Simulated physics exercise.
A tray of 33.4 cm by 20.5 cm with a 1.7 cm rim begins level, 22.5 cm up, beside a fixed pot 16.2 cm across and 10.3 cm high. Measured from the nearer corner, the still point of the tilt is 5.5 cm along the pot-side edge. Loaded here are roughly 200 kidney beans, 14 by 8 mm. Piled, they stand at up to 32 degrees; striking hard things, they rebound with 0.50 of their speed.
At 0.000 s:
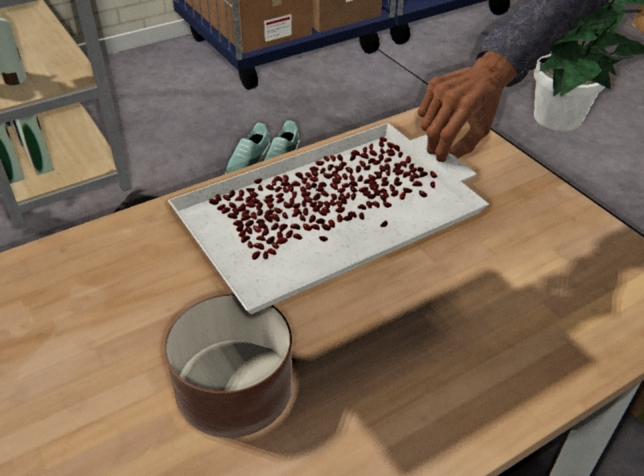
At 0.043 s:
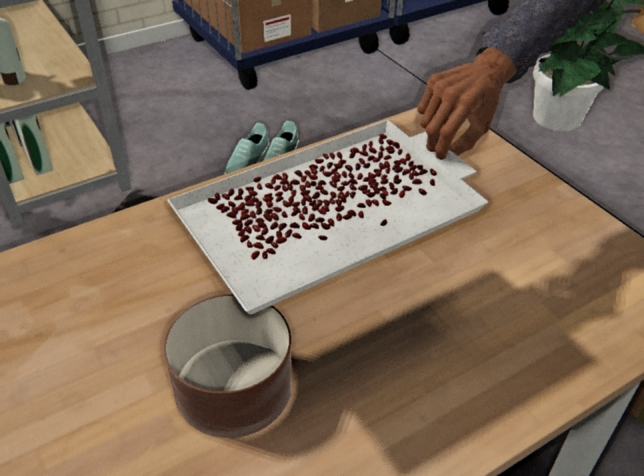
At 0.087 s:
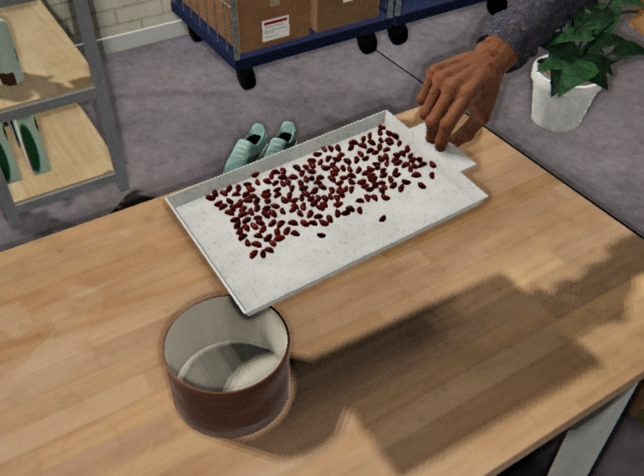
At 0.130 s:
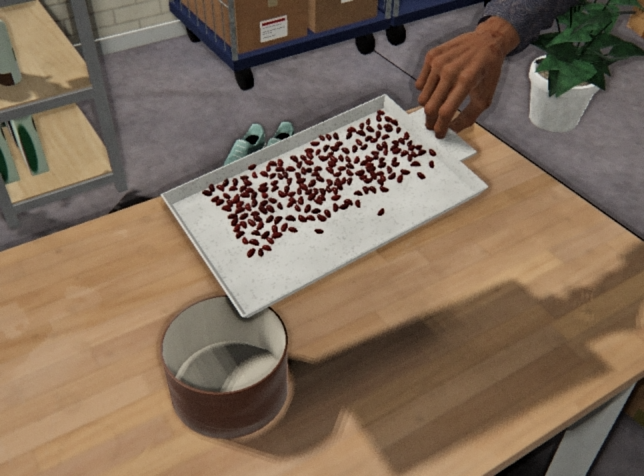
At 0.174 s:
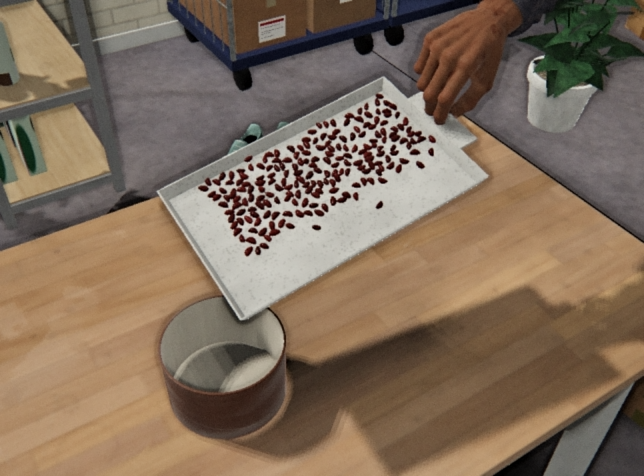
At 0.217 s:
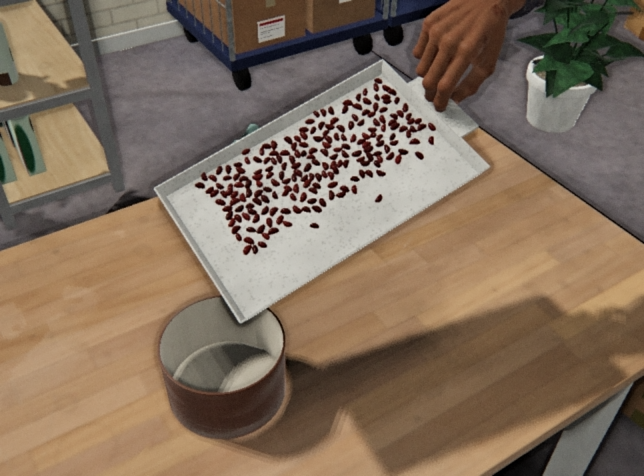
In a storage room with metal shelving and a blue cart of cardboard boxes, the view looks down from above at a wooden table. A pale speckled tray scattered with dark red beans sits behind a round brown pot, with mint shoes and a potted plant beyond. A hand at the right handle raises the tray's far right side, slanting it toward the pot, while the beans keep their places.
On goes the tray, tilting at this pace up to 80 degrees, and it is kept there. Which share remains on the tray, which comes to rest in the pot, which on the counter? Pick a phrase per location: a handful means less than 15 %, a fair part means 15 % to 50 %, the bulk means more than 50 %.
Left on the tray: A handful, pot: A handful, counter: The bulk.
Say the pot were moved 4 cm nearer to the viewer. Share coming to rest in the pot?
Estimated share: Around 40 in a hundred.
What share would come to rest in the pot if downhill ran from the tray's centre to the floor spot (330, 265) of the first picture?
Estimate: Some 5 per cent.
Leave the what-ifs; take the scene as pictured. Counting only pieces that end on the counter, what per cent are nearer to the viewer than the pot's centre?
I'd put it at around 100 per cent.
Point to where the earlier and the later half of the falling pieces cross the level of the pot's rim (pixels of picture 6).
The first half passes near (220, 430) and the second half near (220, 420).
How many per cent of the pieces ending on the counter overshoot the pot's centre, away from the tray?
Roughly 90 per cent.
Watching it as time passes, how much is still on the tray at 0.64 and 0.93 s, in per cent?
Estimates: 75; 0.
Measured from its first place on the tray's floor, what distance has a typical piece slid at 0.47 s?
By then it sits near 6 cm from where it began.
After 0.47 s, tilt 50 degrees; the tray holds 100 %, the pot 0 %.
After 0.64 s, tilt 70 degrees; the tray holds 75 %, the pot 0 %.
After 0.93 s, tilt 80 degrees; the tray holds 0 %, the pot 5 %.
By 2.4 s all is still; tray 0 %, pot 10 %, counter 90 %.
